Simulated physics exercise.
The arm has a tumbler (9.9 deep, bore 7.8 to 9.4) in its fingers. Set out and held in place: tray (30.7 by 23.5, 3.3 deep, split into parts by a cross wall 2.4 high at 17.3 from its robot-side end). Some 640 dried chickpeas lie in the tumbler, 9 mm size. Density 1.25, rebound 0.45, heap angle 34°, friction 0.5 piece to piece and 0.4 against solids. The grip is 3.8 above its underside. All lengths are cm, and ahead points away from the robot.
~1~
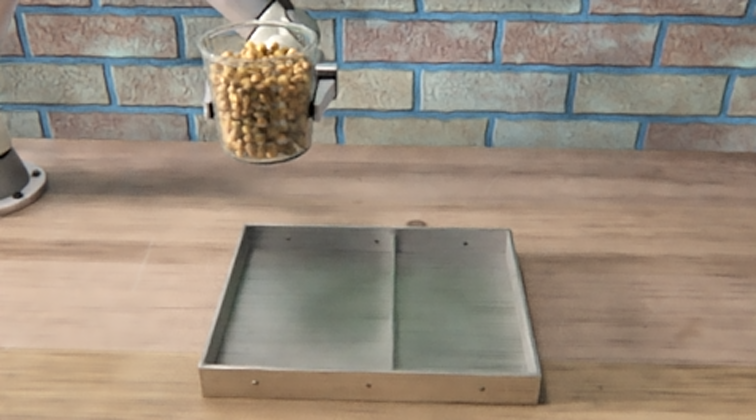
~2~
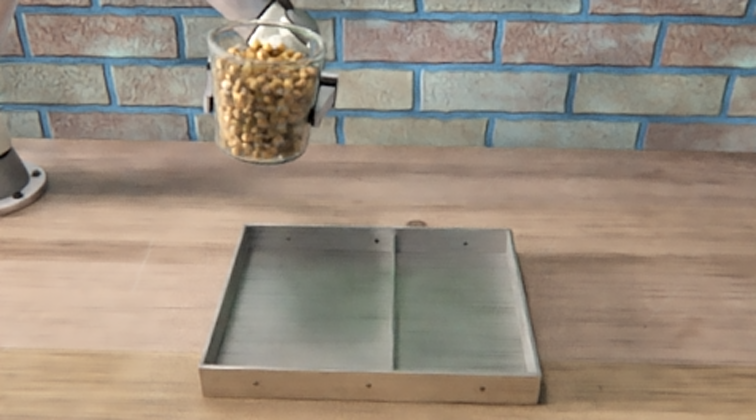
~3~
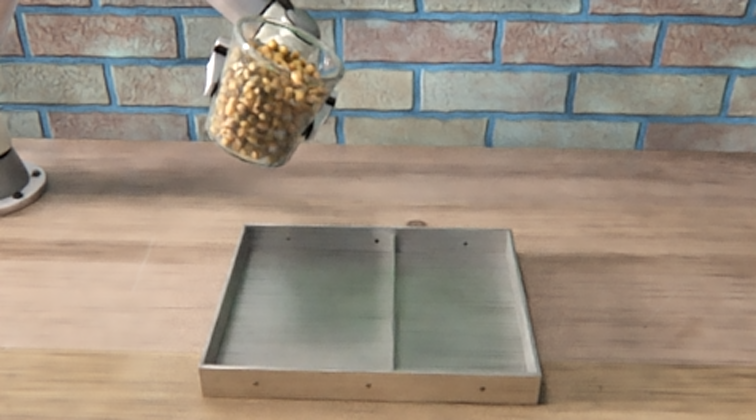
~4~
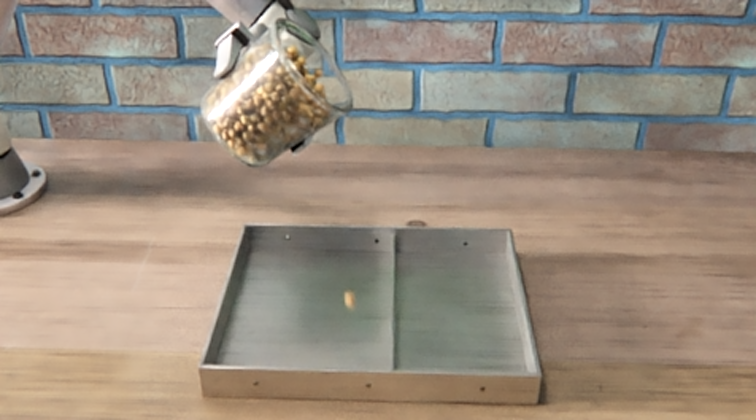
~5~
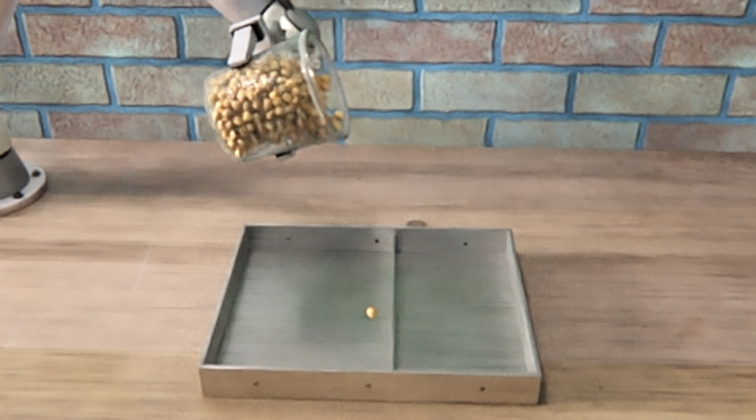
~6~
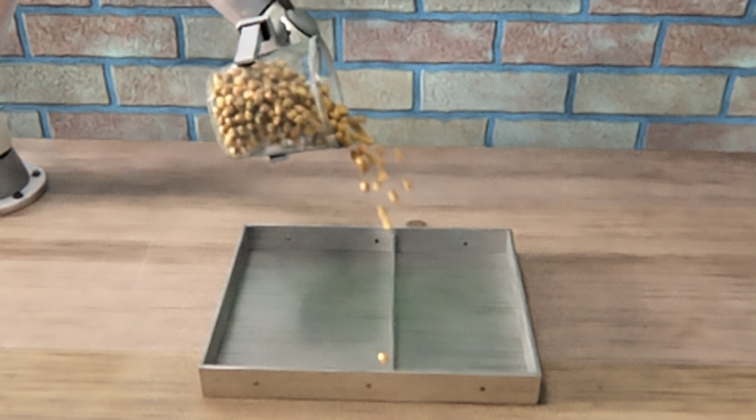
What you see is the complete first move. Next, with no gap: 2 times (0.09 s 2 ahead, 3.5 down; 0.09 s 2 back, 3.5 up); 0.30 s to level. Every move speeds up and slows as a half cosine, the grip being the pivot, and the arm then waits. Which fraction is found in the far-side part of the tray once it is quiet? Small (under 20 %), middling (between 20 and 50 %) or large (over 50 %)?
A middling share, between 20 and 50 %, ends in the far-side part of the tray.
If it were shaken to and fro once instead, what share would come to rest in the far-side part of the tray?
Then about 15 per cent.
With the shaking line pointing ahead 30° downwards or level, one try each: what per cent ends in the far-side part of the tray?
Some 40 and 60 per cent.
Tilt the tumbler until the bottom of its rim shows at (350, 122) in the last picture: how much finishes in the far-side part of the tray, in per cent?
About 15 per cent.
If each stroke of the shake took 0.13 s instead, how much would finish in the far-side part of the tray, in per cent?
Then about 15 per cent.
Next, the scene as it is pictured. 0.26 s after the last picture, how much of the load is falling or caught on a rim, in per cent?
Some 6 per cent.
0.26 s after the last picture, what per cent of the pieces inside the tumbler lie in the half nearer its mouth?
About 50 per cent.
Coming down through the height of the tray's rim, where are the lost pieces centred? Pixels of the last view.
Around (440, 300).
Then, 0.26 s on, tilted 76° forward, highest piece 25 above the table; 557 in the tumbler, 35 in the far-side part, 4 in the robot-side part, 41 in flight or on a rim.
Then, 0.53 s on, tilted 31° forward, highest piece 28 above the table; 428 in the tumbler, 134 in the far-side part, 12 in the robot-side part, 11 on the table or floor, 52 in flight or on a rim.
Then, 0.86 s on, level, highest piece 28 above the table; 426 in the tumbler, 168 in the far-side part, 24 in the robot-side part, 19 on the table or floor.
Then, 1.91 s on, level, highest piece 28 above the table; 426 in the tumbler, 168 in the far-side part, 24 in the robot-side part, 19 on the table or floor.
In the end, 426 in the tumbler, 168 in the far-side part, 24 in the robot-side part, 19 on the table or floor. That is 26 % in the far-side part of the tray.
